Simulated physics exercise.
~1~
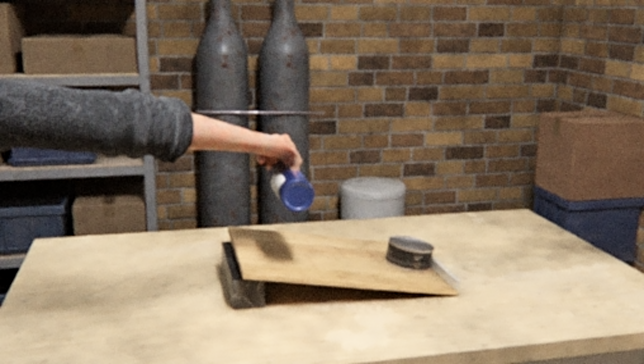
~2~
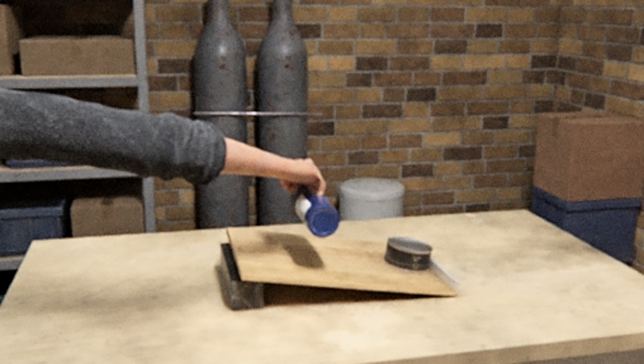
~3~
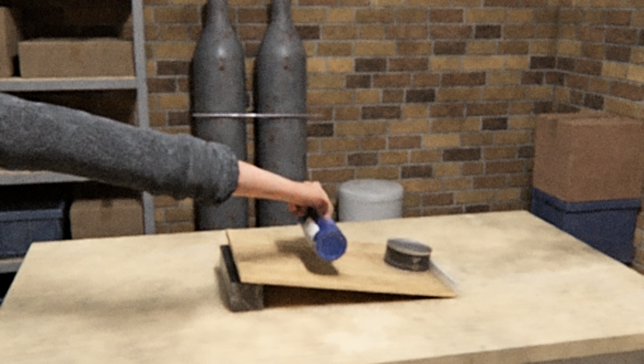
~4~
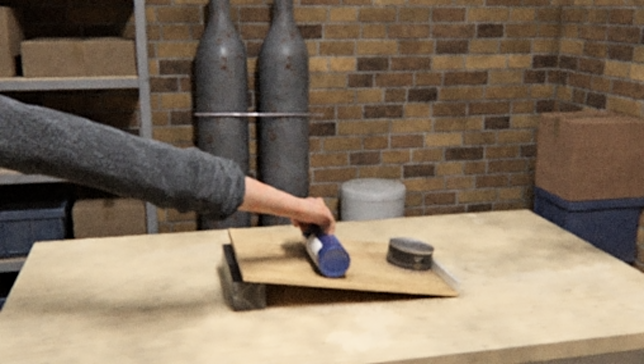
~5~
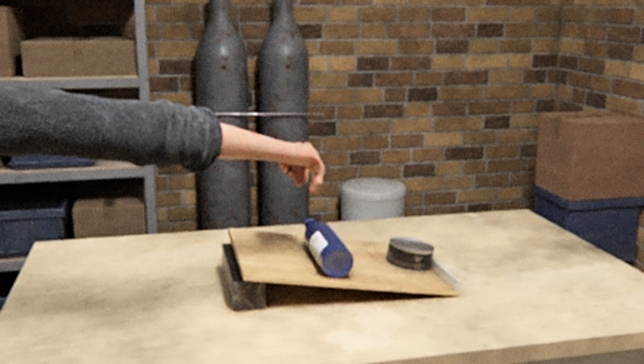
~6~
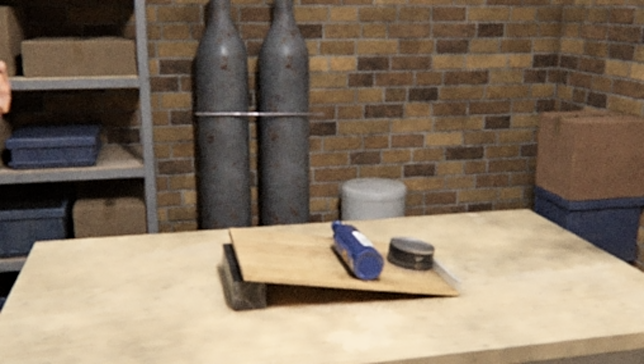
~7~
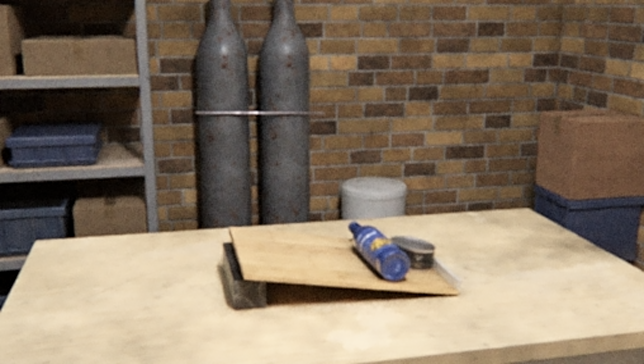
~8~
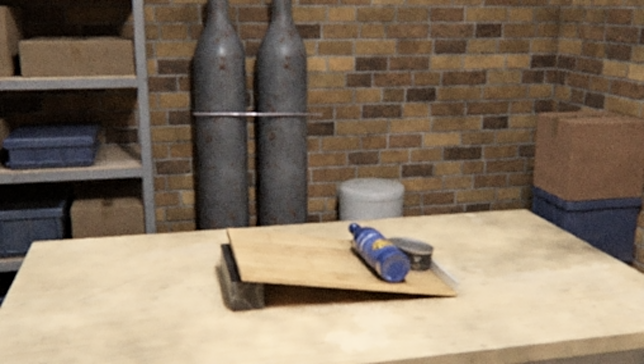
Blue bottle laid on its side on a sloping board by a hand, then rolling down rightward and stopping against a black tub.
